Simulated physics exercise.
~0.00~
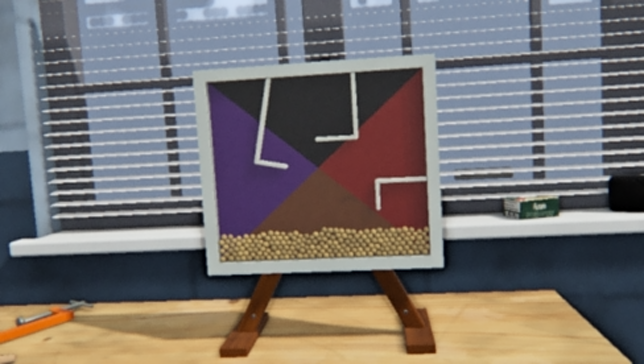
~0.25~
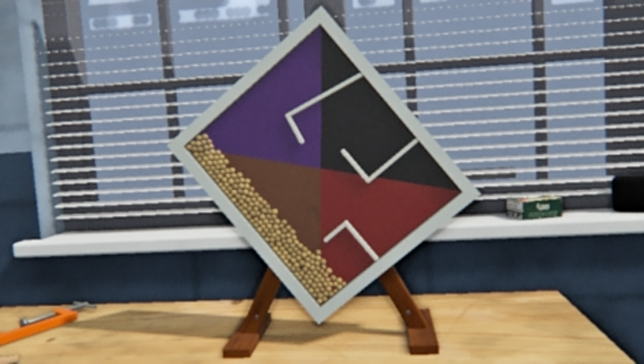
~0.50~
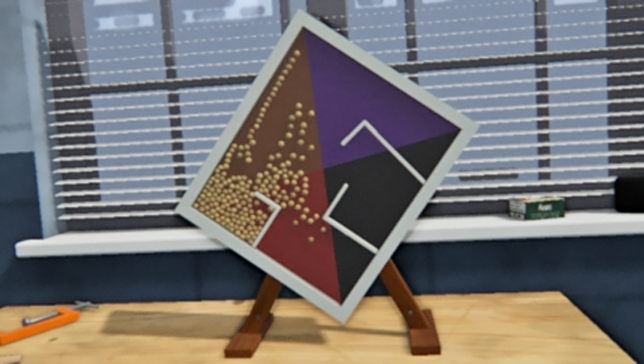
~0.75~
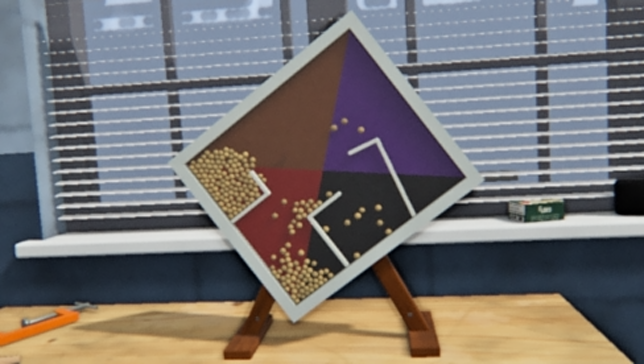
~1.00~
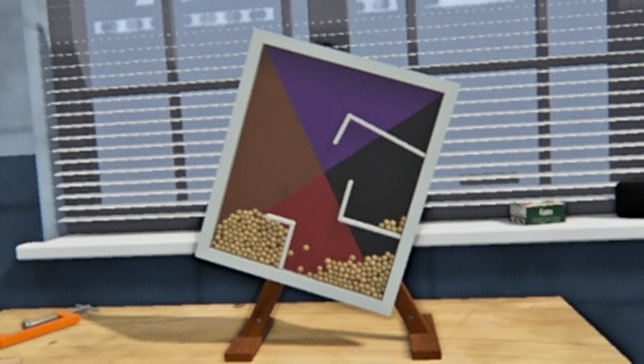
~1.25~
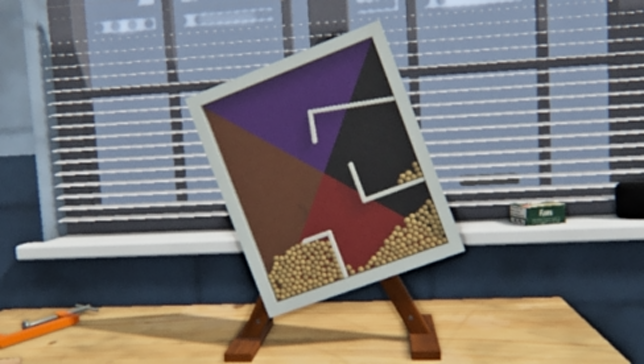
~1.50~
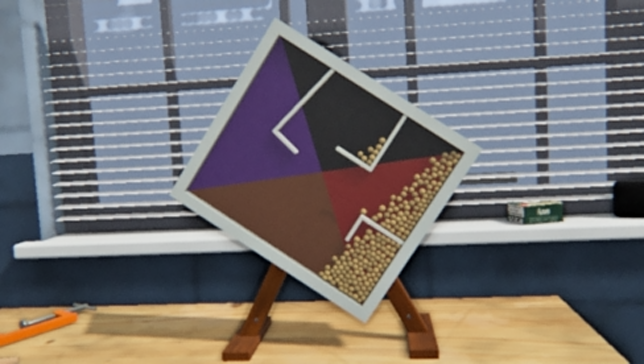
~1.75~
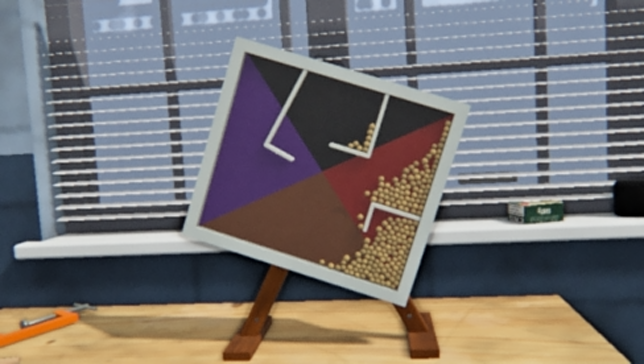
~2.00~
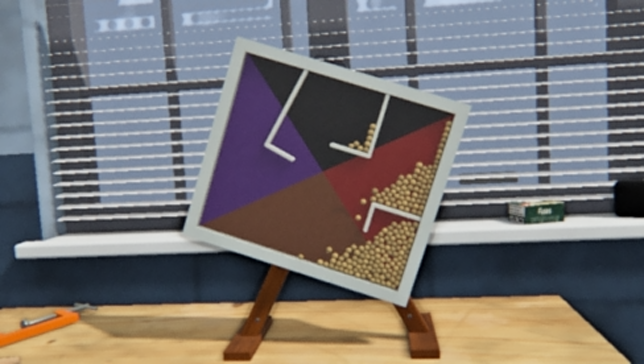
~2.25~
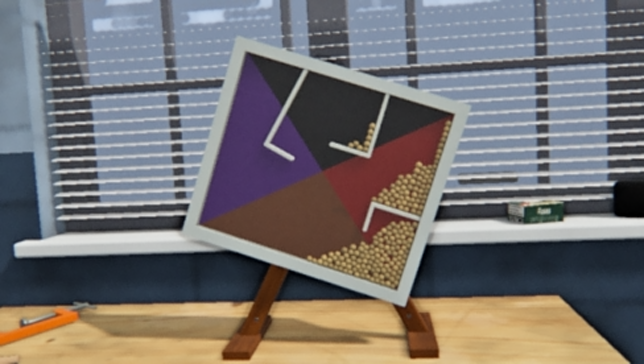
A framed case of beads turns clockwise, swings partway back, and stops tilted, beads heaped lower right.
